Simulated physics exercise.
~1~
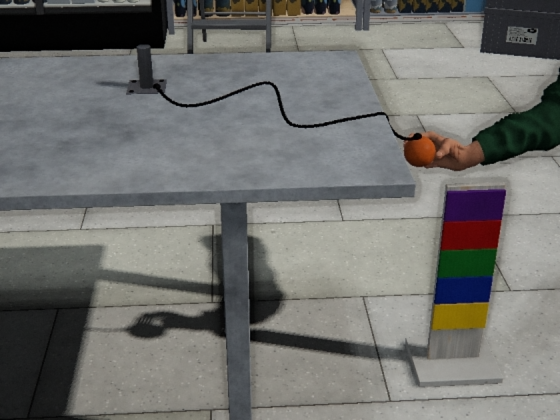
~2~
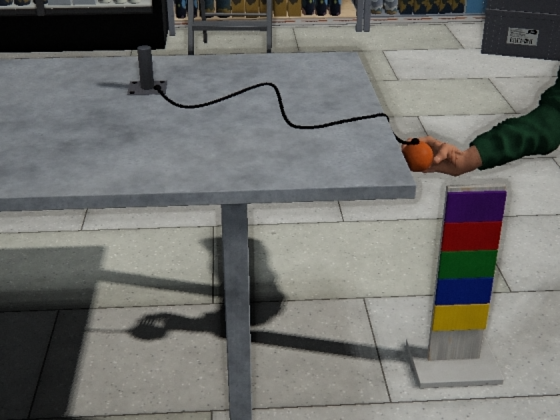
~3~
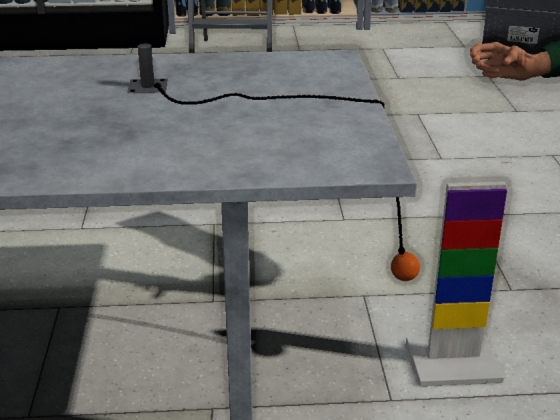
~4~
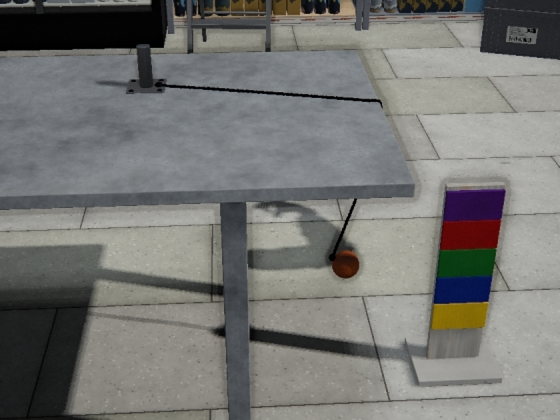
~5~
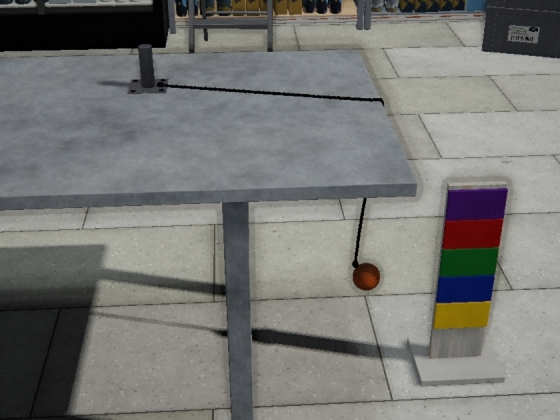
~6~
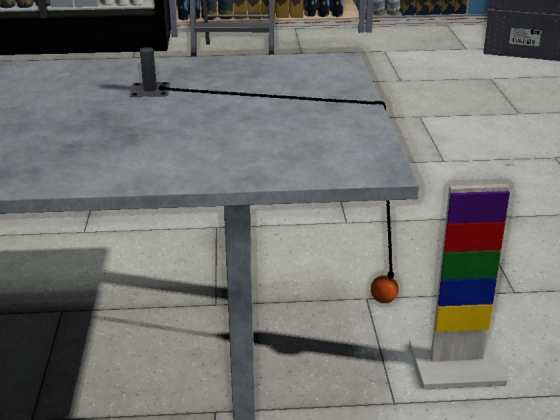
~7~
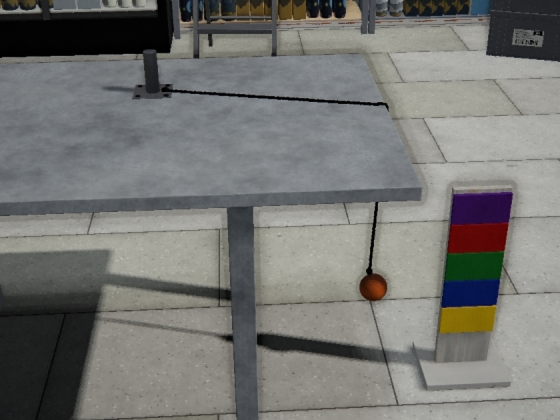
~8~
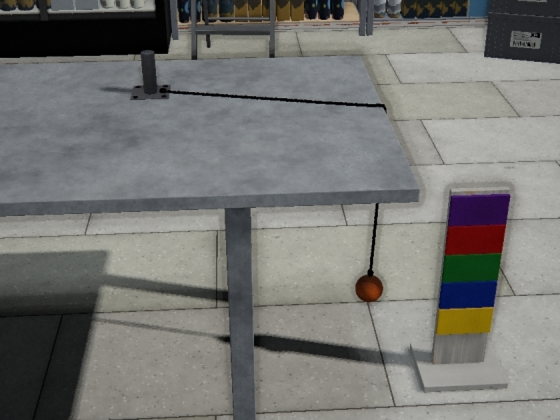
Beside a striped board, a hand drops a corded orange ball, which swings and hangs level with blue.
